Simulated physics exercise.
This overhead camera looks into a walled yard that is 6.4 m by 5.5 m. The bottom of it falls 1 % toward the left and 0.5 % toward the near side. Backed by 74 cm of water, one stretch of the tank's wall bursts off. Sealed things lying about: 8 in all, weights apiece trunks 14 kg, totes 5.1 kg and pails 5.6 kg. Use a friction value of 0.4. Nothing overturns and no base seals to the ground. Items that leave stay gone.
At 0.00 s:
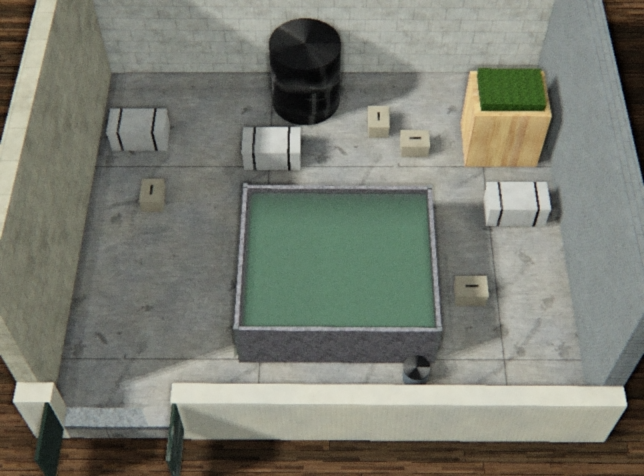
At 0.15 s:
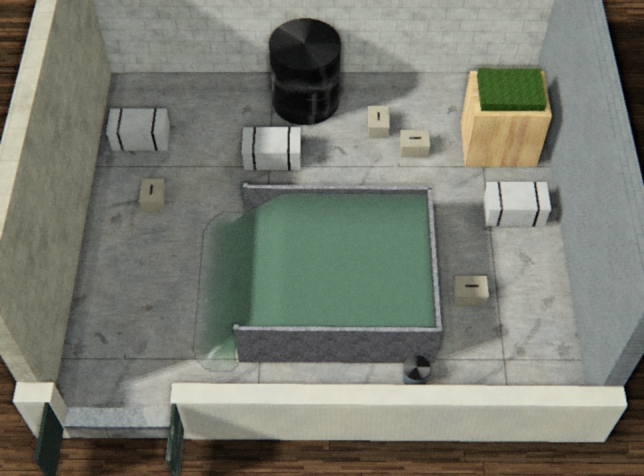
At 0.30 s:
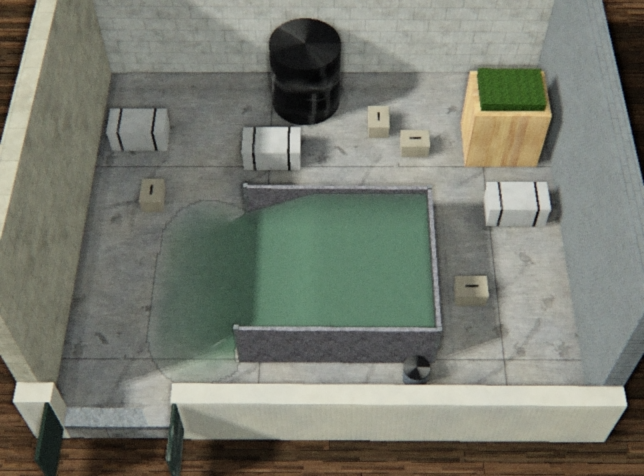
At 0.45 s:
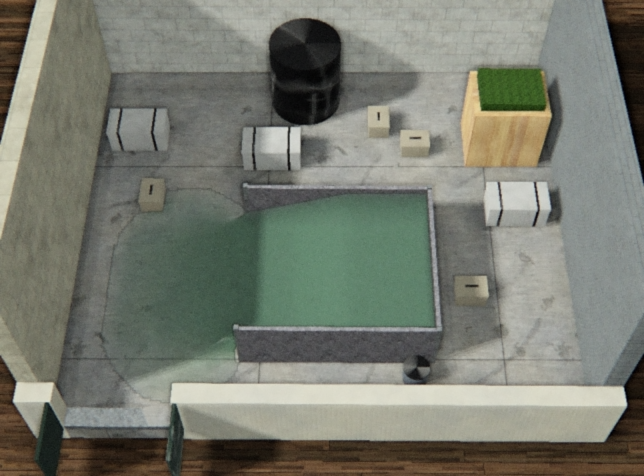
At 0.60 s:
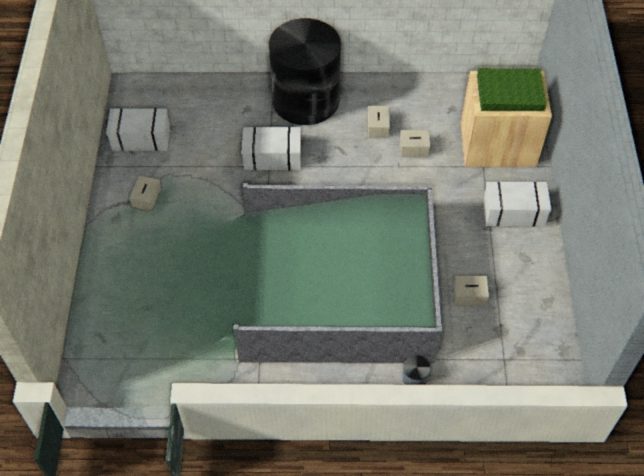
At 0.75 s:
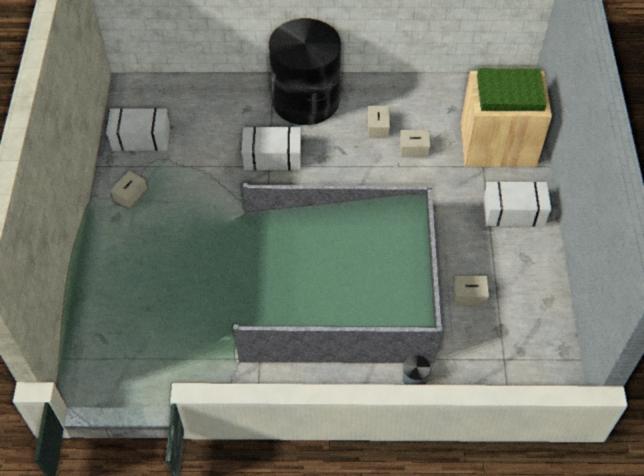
Walled yard with a tank's left side giving way, green water spreading left across the floor and nudging one small box.
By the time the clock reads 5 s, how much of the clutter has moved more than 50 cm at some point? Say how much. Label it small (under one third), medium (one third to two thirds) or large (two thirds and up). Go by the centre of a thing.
Medium.
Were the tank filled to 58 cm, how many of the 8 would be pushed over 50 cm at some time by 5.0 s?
In that case the number is 3.
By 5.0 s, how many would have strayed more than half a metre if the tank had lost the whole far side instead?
Result: 7.
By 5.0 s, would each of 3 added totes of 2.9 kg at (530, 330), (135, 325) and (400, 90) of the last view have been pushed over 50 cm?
Going through them in turn, I'd say not that far, beyond and beyond.
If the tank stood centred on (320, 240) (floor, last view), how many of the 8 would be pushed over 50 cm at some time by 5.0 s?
Then the count would be 4.
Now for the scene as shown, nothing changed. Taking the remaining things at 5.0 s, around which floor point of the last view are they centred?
That lands at roughly (391, 210).
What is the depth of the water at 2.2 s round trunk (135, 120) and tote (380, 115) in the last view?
I'd put it at 8 cm and 0 cm respectively.
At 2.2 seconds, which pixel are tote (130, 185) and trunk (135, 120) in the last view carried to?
First near (141, 74), second near (175, 74).
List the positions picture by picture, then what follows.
In the first picture, a tote at (152, 190) rests on the ground; a trunk at (272, 140), on the bottom; 4.7 m2 under water; 0 of 8 have shifted.
In the second picture, a tote at (152, 190), on the bottom; a trunk at (272, 140) rests on the ground; 6.0 m2 under water; 0 of 8 have shifted.
In the third picture, a tote at (152, 190) rests on the ground; a trunk at (272, 140) rests on the ground; water covers 7.4 m2; 0 of 8 have shifted.
In the fourth picture, a tote at (151, 190) rests on the ground; a trunk at (272, 140), on the bottom; 9.3 m2 under water; 0 of 8 have shifted.
In the fifth picture, a tote at (145, 189) rests on the ground, 10 cm from its start; a trunk at (272, 140) rests on the ground; 11.2 m2 under water; 1 of 8 have shifted.
In the sixth picture, a tote at (128, 185) rests on the ground, 33 cm from its start; a trunk at (272, 140), on the bottom; water covers 12.1 m2; 1 of 8 have shifted.
After 1.1 s 1 of 8 are over 50 cm from their spots; 0 afloat.
After 2.2 s 2 of 8 are over 50 cm from their spots; 1 afloat.
After 3.5 s 2 of 8 are over 50 cm from their spots; 1 afloat.
After 5.0 s 3 of 8 are over 50 cm from their spots, and 3 have been at some point; 2 afloat.
